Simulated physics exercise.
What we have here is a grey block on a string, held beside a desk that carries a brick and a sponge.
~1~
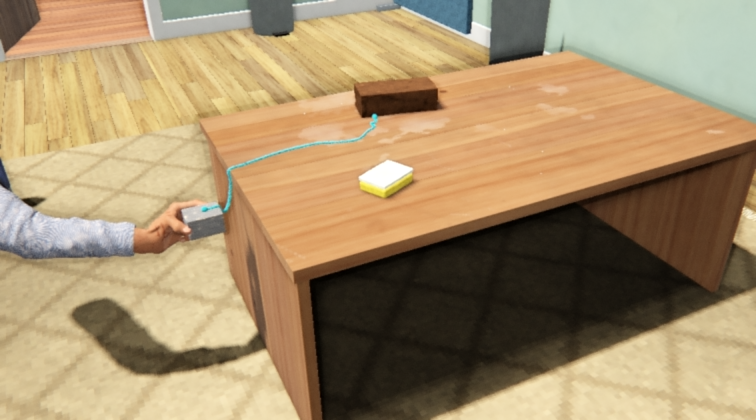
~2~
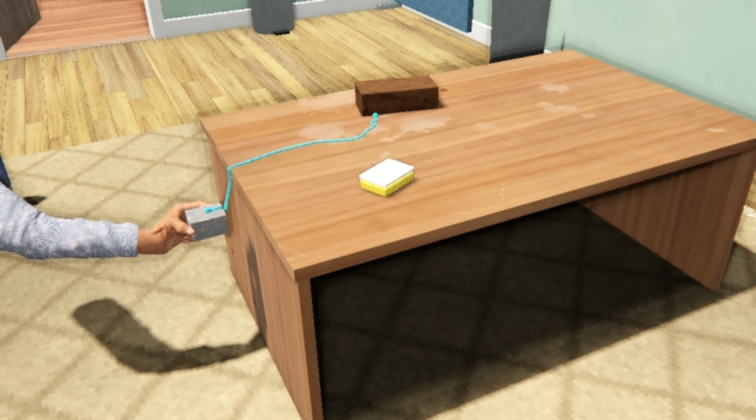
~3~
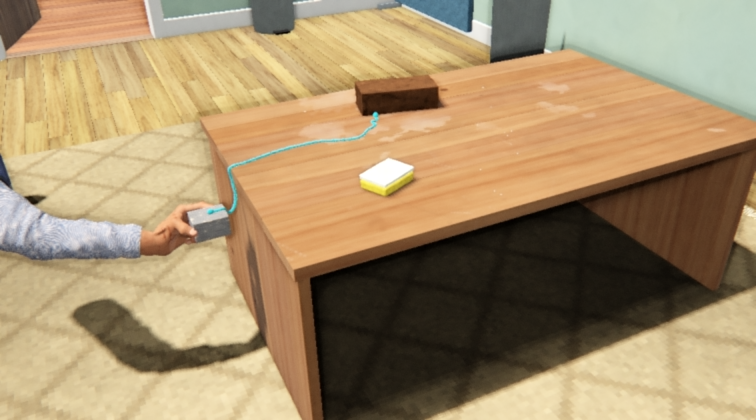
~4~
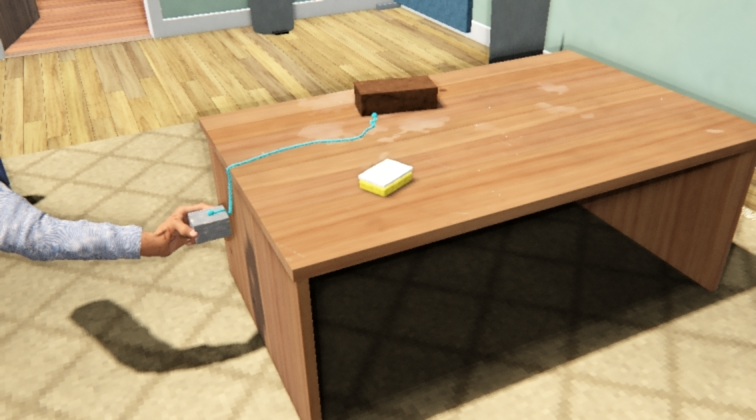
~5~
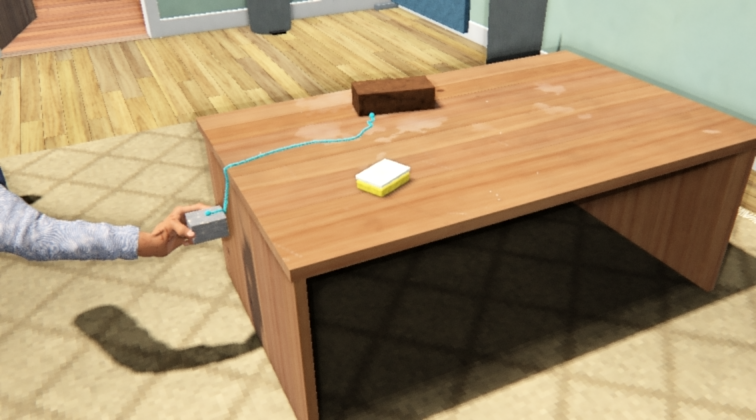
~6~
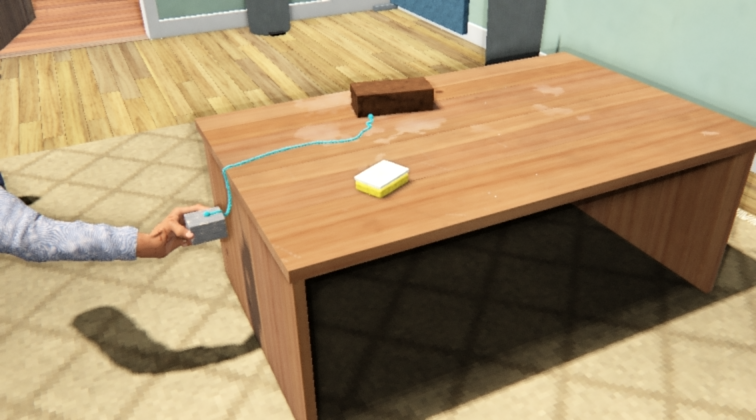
In this clip, a hand holds a grey block beside the left end of a wooden desk, with a blue string running across the top to a brown brick near a sponge; almost nothing moves apart from very slight shifts.
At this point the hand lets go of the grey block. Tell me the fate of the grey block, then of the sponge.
The grey block stays suspended; the sponge stays put.
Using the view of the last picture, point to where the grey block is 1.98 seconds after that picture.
By that time: (203, 265).
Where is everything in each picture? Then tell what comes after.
Grey block (204, 221); brick (395, 85); sponge (386, 173), in the first picture.
Grey block (207, 222), in the second picture.
Grey block (209, 223), in the third picture.
Grey block (210, 224); string through (359, 138) (291, 148), in the fourth picture.
Grey block (207, 225); string through (356, 138) (288, 148), in the fifth picture.
Grey block (206, 226); brick (392, 85); sponge (382, 173); string tied to the brick, with little slack, in the sixth picture.
Then, 1.00 s later than the last view, block above the floor near (203, 264); brick as before; sponge as before.
Finally, block above the floor near (232, 247); brick as before; sponge as before. The grey block hangs in the air and the sponge remains where it stands.
